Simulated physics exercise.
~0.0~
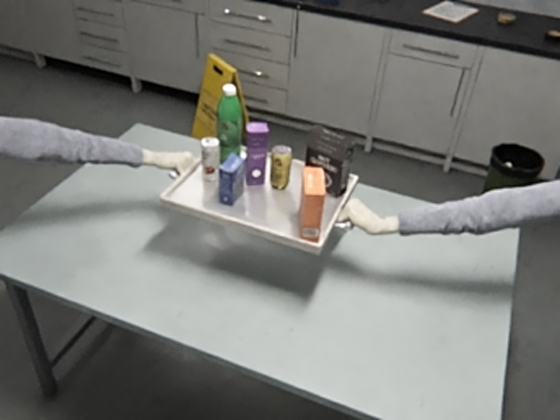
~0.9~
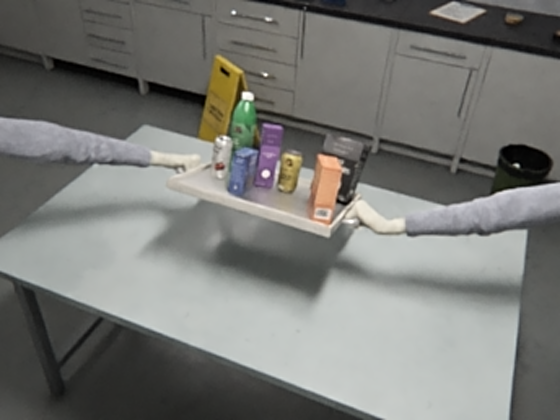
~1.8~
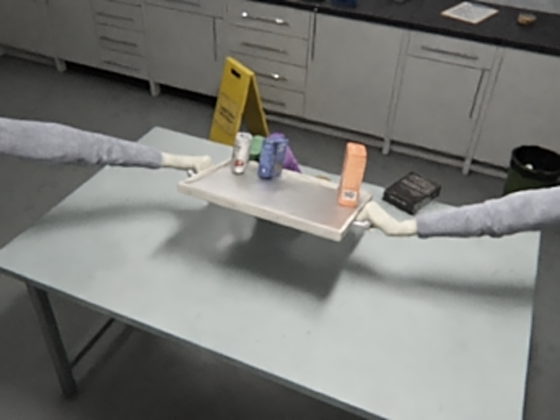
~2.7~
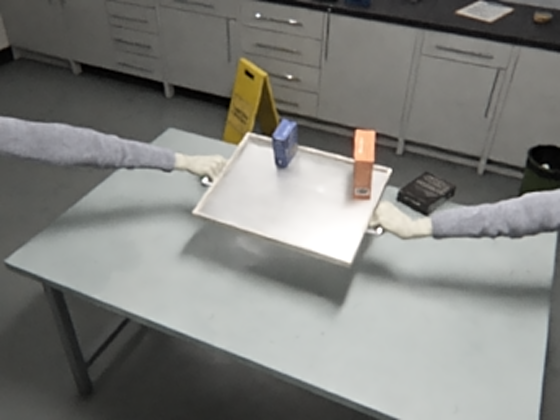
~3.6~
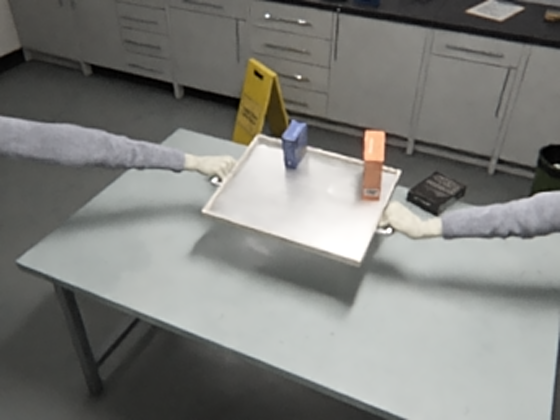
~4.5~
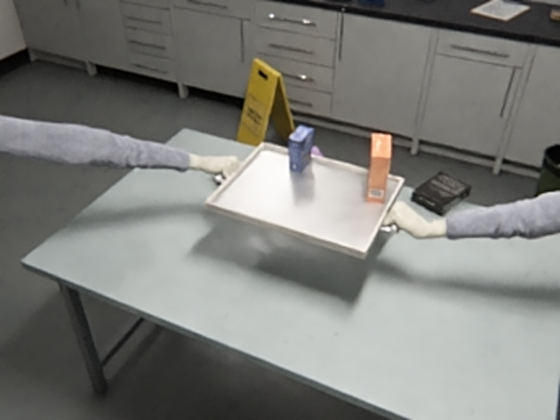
A pale tray, held by two gloved hands reaching in from left and right, hovers over a grey table in a room with white cabinets, seen from above at an angle. It carries a green bottle, white and yellow cans, and purple, blue, orange and black packets. The tray tips far side down, and the black packet falls off behind onto the table as the bottle upends and the purple and yellow things go over the far edge. The white can follows while the tray swings near side down. It levels with only the blue and orange packets standing.
